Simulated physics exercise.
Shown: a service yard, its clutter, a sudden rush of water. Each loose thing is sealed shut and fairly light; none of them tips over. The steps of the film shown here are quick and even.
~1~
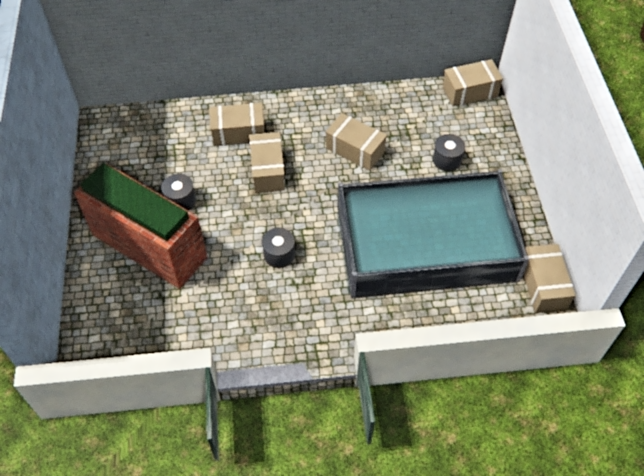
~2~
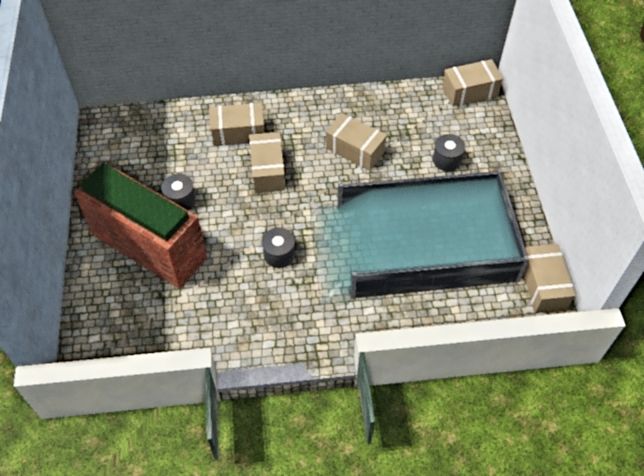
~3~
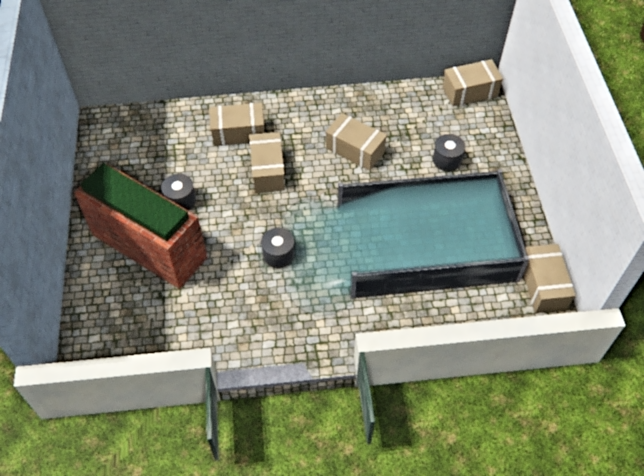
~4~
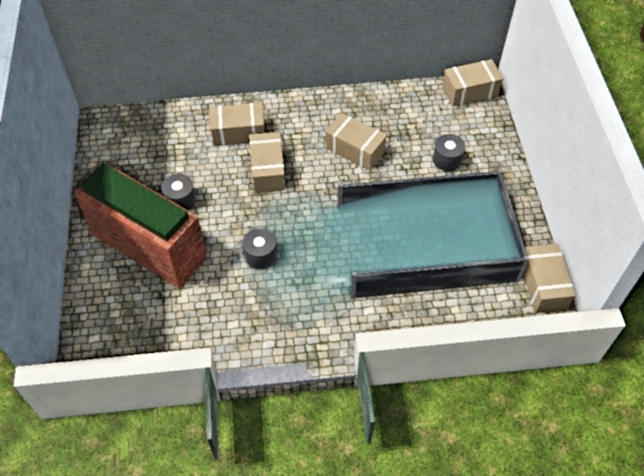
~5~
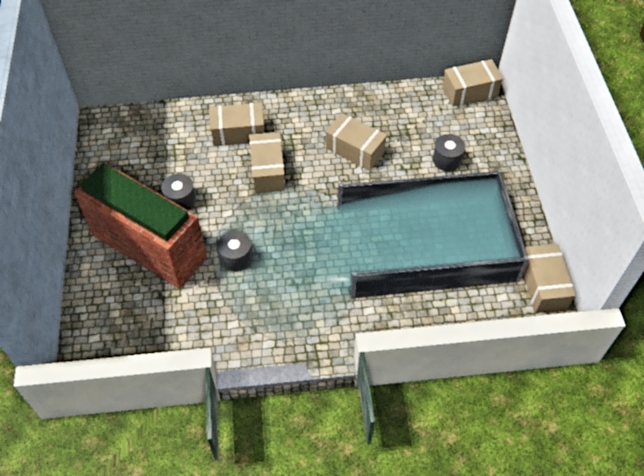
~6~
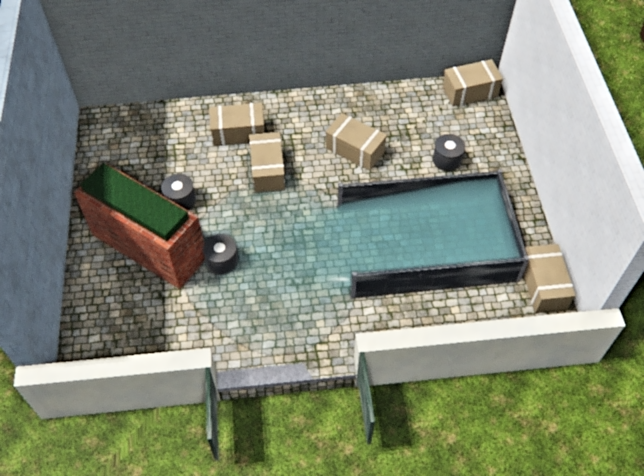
A raised pool in a walled yard lost its left side, and water spread left across the paving, pushing one dark tub over beside the brick planter while the boxes stayed put.
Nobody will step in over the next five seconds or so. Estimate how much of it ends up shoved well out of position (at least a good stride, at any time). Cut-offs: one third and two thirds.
So the part that moves far is short of the one-third mark.
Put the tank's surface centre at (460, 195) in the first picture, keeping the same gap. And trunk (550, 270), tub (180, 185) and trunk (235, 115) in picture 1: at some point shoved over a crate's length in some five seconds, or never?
Not far, Far enough, Not far.
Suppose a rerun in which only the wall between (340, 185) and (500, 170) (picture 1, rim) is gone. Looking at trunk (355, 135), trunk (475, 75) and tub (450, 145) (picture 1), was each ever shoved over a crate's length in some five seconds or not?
Well, in order they come out as over the mark, over the mark and over the mark.
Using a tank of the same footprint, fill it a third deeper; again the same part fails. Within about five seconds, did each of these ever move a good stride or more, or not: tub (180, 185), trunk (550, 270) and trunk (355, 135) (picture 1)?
Result by item: Covered it; didn't cover it; didn't cover it.
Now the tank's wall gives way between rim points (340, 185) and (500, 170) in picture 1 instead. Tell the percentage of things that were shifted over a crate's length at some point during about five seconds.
I'd say near 60 %.
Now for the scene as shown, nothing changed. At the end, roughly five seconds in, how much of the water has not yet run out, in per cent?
Around 94 in a hundred.
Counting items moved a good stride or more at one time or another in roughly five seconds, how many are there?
Count: 2.
A moment on, 1 of 8 are well off their spots; 1 afloat.
Next, 2 of 8 are well off their spots; 2 afloat.
Later, 2 of 8 are well off their spots; 2 afloat.
In the end, 2 of 8 are well off their spots, and 2 have been at some point; 2 afloat.
